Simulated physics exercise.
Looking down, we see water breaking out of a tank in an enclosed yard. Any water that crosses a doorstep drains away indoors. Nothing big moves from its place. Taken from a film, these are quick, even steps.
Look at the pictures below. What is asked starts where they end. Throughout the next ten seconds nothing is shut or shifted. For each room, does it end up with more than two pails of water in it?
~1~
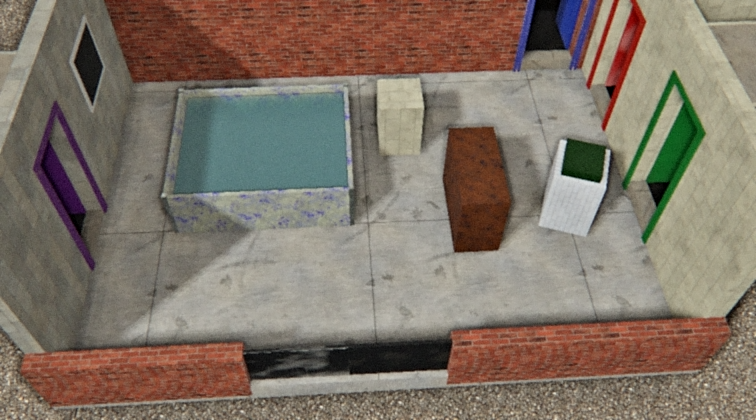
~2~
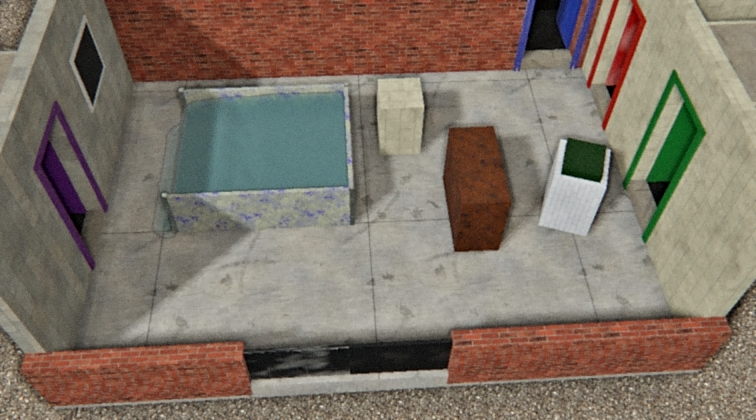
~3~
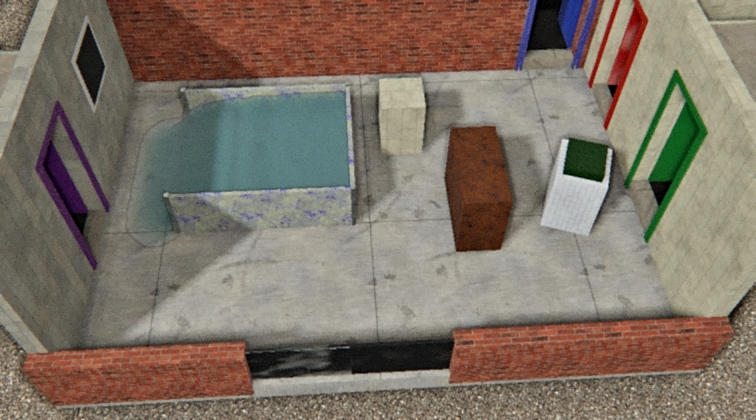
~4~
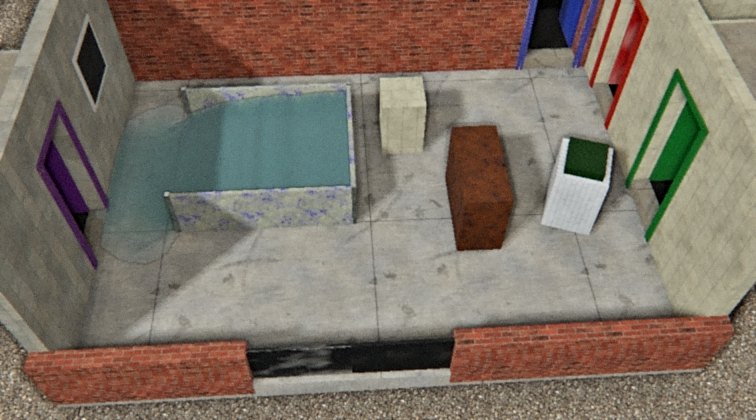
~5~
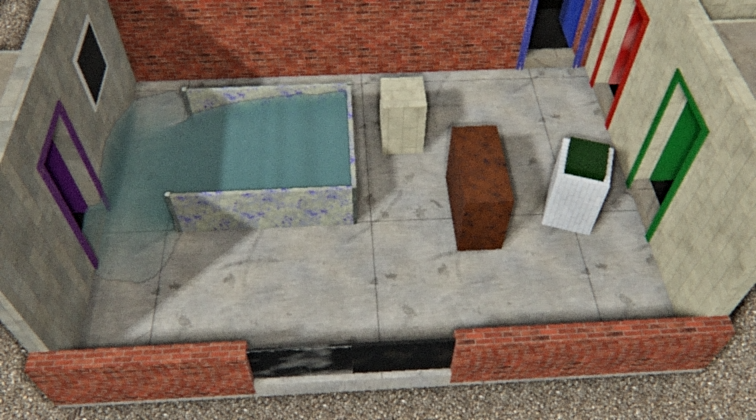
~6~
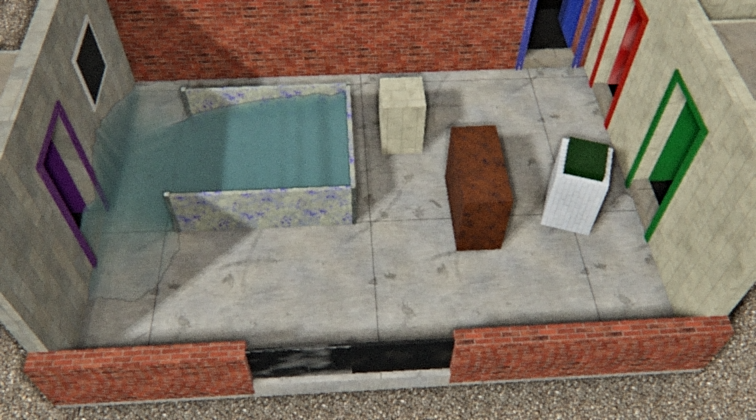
Result: The red door is overrun past two buckets; the purple door is overrun past two buckets; the blue door is not overrun past two buckets; the green door is not overrun past two buckets.
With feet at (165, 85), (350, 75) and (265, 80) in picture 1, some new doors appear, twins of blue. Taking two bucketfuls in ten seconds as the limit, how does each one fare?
Exceeds the limit; falls short; falls short.
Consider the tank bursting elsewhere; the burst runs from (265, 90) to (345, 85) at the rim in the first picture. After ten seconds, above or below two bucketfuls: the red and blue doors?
My reading: Red door floods, blue door takes less.
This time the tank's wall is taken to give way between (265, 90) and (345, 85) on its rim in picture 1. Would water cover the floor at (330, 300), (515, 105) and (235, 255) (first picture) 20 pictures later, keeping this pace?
Taking the points in order: Unwetted, swamped and unwetted.
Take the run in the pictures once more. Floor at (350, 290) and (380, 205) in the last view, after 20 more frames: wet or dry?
Soaked, not wet.
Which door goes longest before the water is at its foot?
The green one.
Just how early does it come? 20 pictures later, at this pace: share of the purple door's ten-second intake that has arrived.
About 85 %.
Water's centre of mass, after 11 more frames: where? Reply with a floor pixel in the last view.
Somewhere near (203, 176).
A moment on, water covers 15 % of the floor; the red door not reached, the purple door far over two buckets in, the blue door not reached, the green door not reached.
Next, water covers 25 % of the floor; the red door not reached, the purple door far over two buckets in, the blue door not reached, the green door not reached.
Then, water covers 55 % of the floor; the red door not reached, the purple door far over two buckets in, the blue door not reached, the green door not reached.
Later, water covers 90 % of the floor; the red door over two buckets in, the purple door far over two buckets in, the blue door wet at the sill, nothing in, the green door wet at the sill, nothing in.
In the end, water covers 100 % of the floor; the red door far over two buckets in, the purple door far over two buckets in, the blue door wet at the sill, nothing in, the green door wet at the sill, nothing in.
